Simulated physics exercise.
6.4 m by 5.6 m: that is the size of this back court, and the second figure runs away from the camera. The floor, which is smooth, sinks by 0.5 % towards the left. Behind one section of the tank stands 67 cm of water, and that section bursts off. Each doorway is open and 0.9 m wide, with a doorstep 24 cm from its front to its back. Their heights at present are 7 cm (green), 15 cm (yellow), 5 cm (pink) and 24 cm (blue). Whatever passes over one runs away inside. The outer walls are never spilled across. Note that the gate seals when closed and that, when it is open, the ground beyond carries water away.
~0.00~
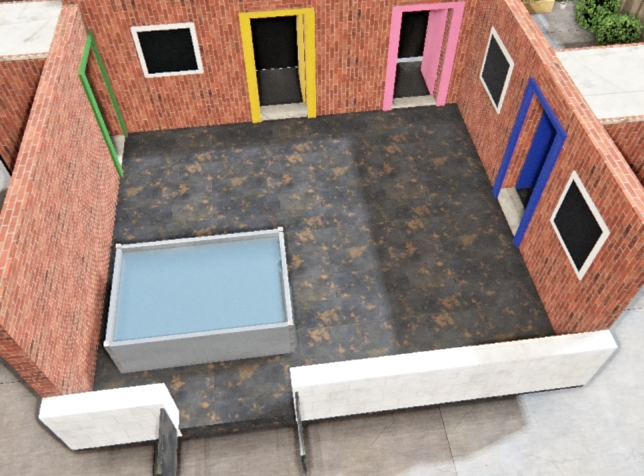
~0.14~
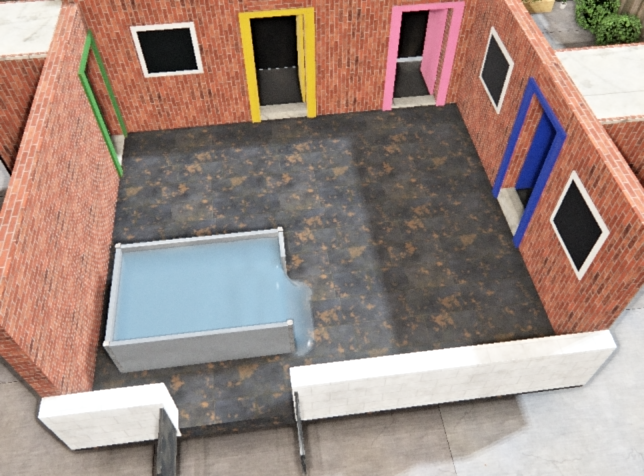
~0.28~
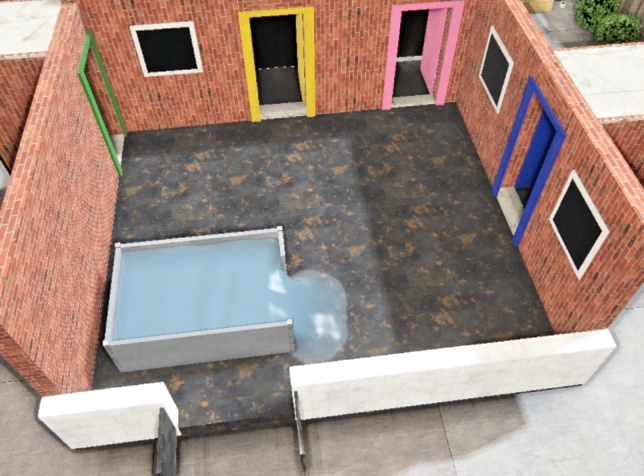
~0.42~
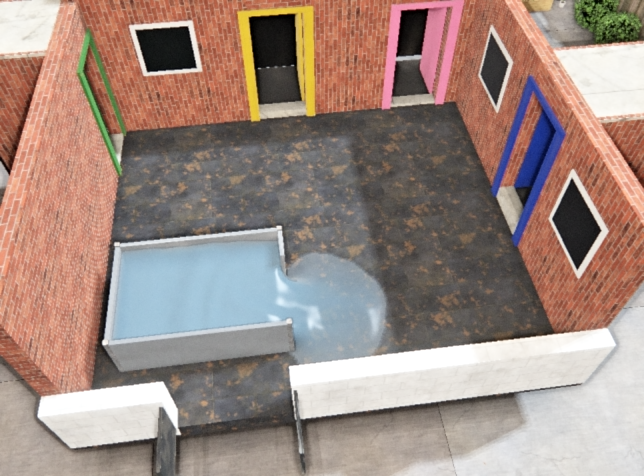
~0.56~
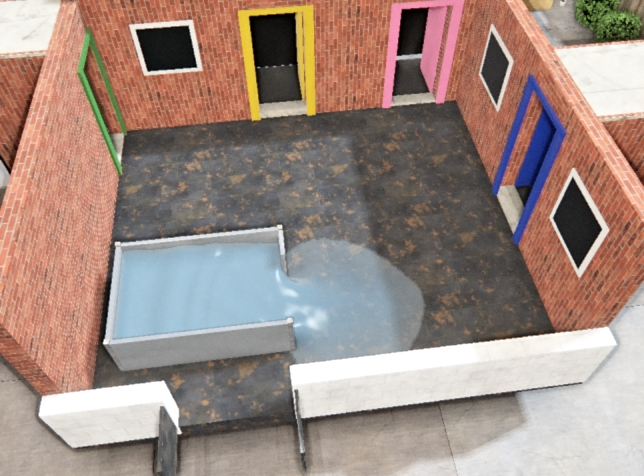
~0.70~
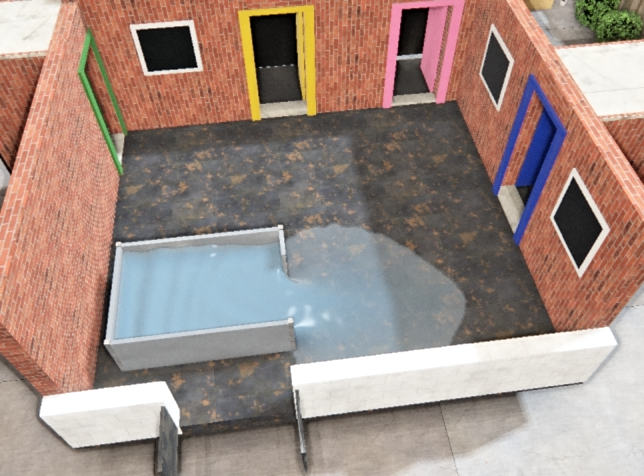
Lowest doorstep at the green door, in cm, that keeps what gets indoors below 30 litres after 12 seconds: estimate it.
My estimate is 8.5 cm.
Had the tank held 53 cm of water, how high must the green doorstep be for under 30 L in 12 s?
I'd say close to 6.0 cm.
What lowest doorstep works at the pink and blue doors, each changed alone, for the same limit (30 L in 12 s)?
You'd want some 15 cm at pink and some 12.5 cm at blue.
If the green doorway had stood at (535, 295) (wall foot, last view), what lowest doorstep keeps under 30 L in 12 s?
Roughly 23 cm.
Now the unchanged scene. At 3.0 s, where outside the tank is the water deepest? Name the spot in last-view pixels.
About (498, 331).
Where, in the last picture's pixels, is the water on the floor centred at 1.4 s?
(275, 310).
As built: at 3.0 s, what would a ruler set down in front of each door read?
Centimetres: Green = 0, yellow = 0, pink = 0, blue = 19.
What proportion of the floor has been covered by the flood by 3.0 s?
I'd say near 40 percent.
After 1.4 s water covers 30 % of the floor, deepest (34 cm) near (304, 320); it has not reached the green door.
After 3.0 s water covers 40 % of the floor, deepest (34 cm) near (498, 331); it has not reached the green door.
After 12.0 s water covers 95 % of the floor, deepest (12 cm) near (92, 406); 10 cm at the green door, 56 litres in over its 7 cm doorstep.
At the green door as built, the water arrived by 6.5 s and peaked near 13 cm at 7.0 s.
With a doorstep of 7.5 cm, 47 litres would have come in within the 12 s; with 10 cm, 12 litres. So under 30 litres takes about 8.5 cm.
